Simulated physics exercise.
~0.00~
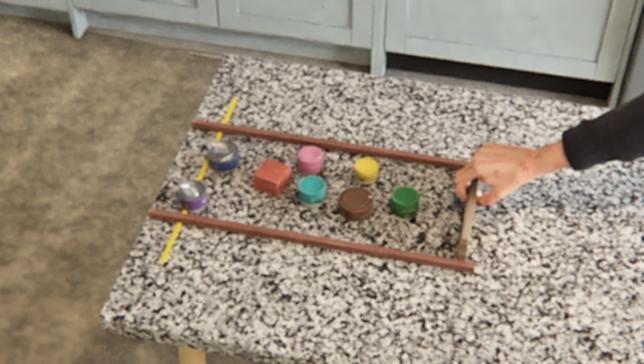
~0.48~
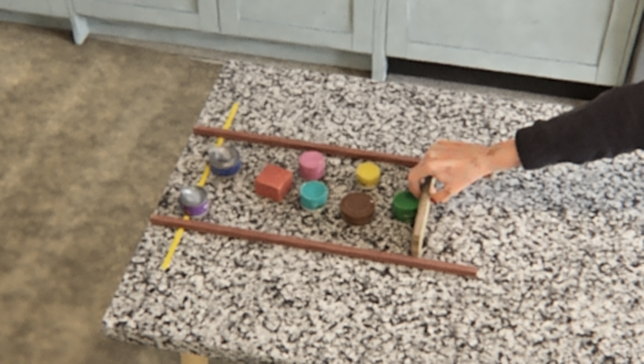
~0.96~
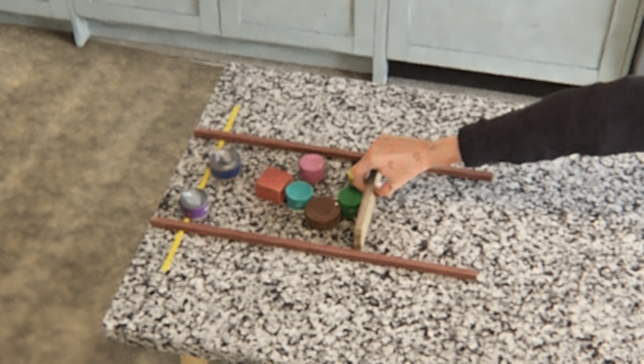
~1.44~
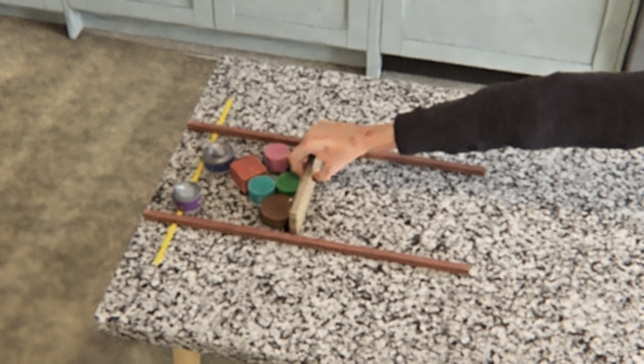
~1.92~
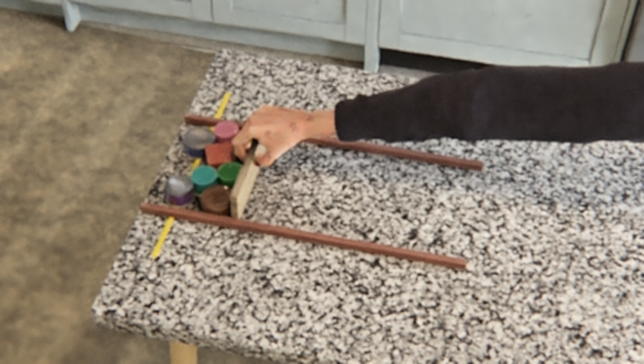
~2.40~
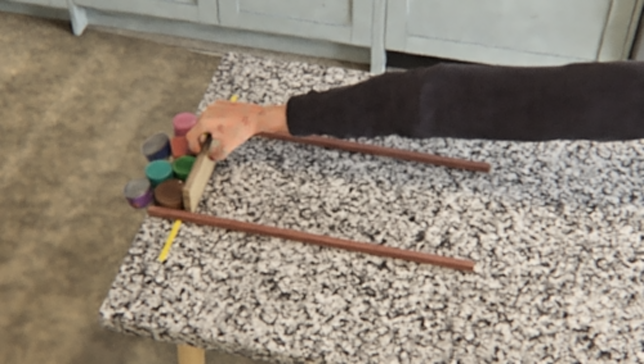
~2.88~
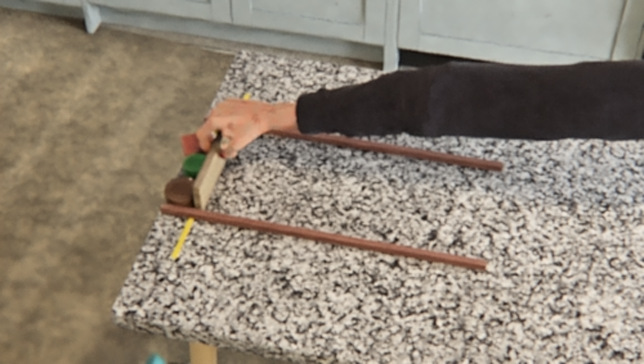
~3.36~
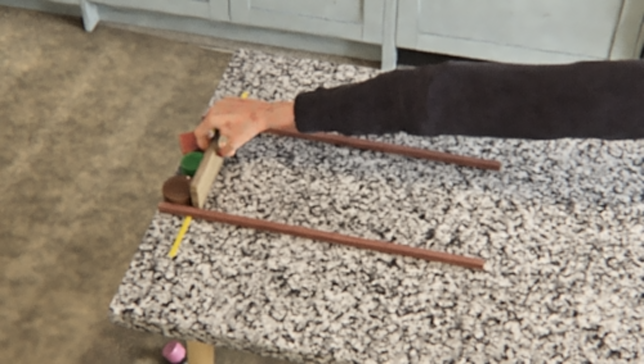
Hand sweeping small colourful tubs along a speckled table with a board, several dropping off the end, a few staying at the edge.
